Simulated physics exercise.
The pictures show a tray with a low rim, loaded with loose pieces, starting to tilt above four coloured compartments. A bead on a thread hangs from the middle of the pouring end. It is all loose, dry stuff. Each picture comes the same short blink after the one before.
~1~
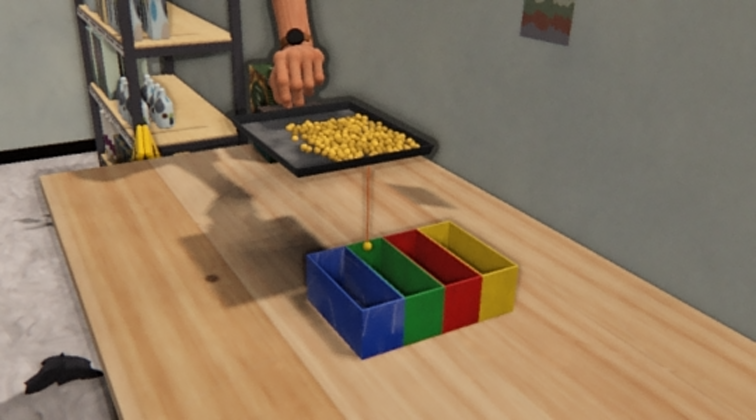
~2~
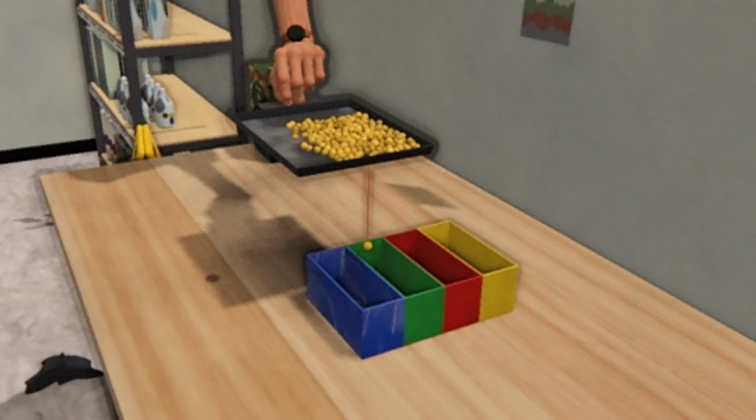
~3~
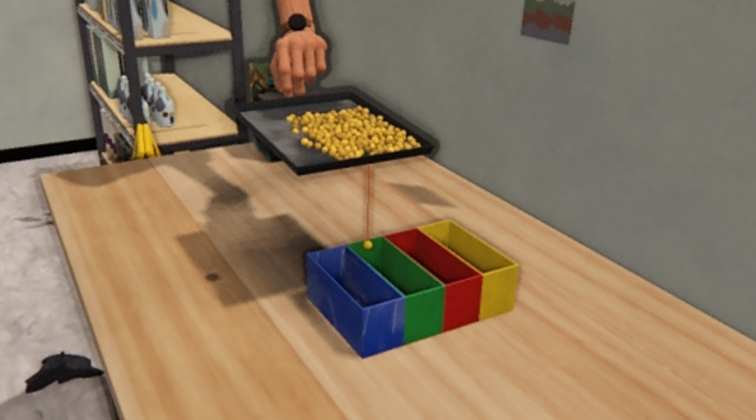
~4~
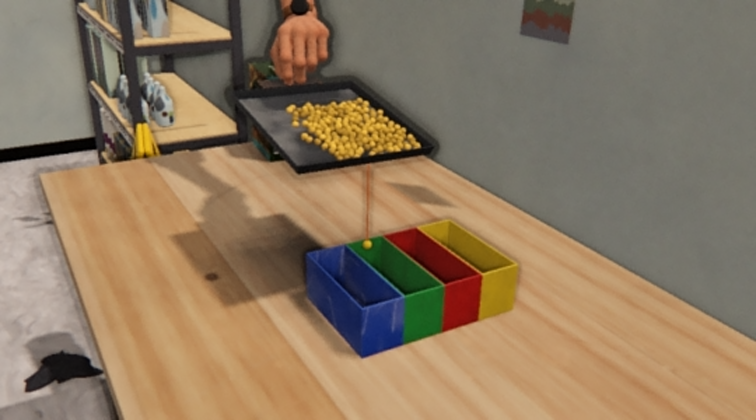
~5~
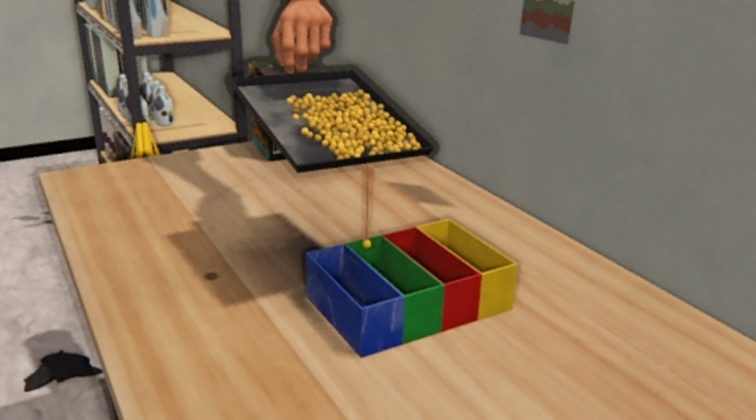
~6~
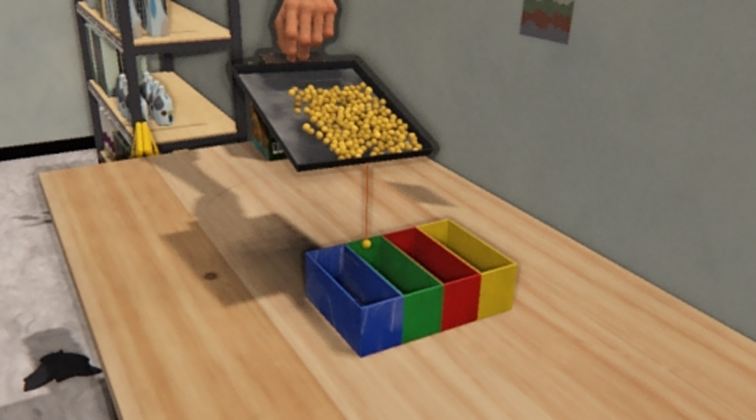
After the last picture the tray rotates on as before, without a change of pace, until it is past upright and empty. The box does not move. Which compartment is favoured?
The red one ends fullest.
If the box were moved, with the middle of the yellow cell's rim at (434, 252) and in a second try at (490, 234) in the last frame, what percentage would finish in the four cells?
About 90 and 80 per cent.
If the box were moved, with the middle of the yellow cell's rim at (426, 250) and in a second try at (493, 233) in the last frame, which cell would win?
First the yellow one, then that green cell.
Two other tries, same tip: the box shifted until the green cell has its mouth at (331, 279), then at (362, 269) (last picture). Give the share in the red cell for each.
In turn 20 and 30 in a hundred.
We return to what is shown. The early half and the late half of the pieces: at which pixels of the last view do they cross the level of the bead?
Around (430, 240) and then (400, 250).
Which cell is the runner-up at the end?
In second place: Green.
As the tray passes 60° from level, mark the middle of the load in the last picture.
Around (380, 125).
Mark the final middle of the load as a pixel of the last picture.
At about (425, 306).
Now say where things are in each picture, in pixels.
The first frame shows corners of the pouring end (298, 167) and (430, 144), level; middle of the load (348, 139), puffed corn balls; bead on its thread (367, 246); blue cell (383, 324); green cell (424, 312); red cell (462, 300); yellow cell (498, 289).
The second frame shows corners of the pouring end (298, 167) and (430, 144), level; middle of the load (348, 138).
The third frame shows corners of the pouring end (299, 165) and (431, 144), tipped barely, lowest at the right corner; middle of the load (348, 134).
The fourth frame shows corners of the pouring end (299, 164) and (431, 145), tipped a little, lowest at the right corner; middle of the load (348, 129).
The fifth frame shows corners of the pouring end (299, 163) and (431, 146), tipped a little, lowest at the right corner; middle of the load (349, 124).
The sixth frame shows corners of the pouring end (299, 163) and (431, 147), tipped clearly, lowest at the right corner; middle of the load (351, 121); blue cell (382, 322); green cell (423, 310); red cell (461, 298); yellow cell (497, 287).
Just after the last frame, tray tipped steeply; almost all on the tray; just a few in the blue cell; just a few in the green cell; just a few falling or outside the box.
A moment on, tray tipped right over; roughly half on the tray; about a tenth in the red cell; just a few in the green cell; just a few in the yellow cell; just a few in the blue cell; roughly a third falling or outside the box.
Further on, tray tipped past a quarter turn; roughly half in the red cell; roughly a quarter in the green cell; about a tenth in the blue cell; about a tenth in the yellow cell; just a few falling or outside the box.
When it is over, tray tipped past a quarter turn; roughly half in the red cell; roughly a quarter in the green cell; about a tenth in the blue cell; about a tenth in the yellow cell; just a few outside the box.
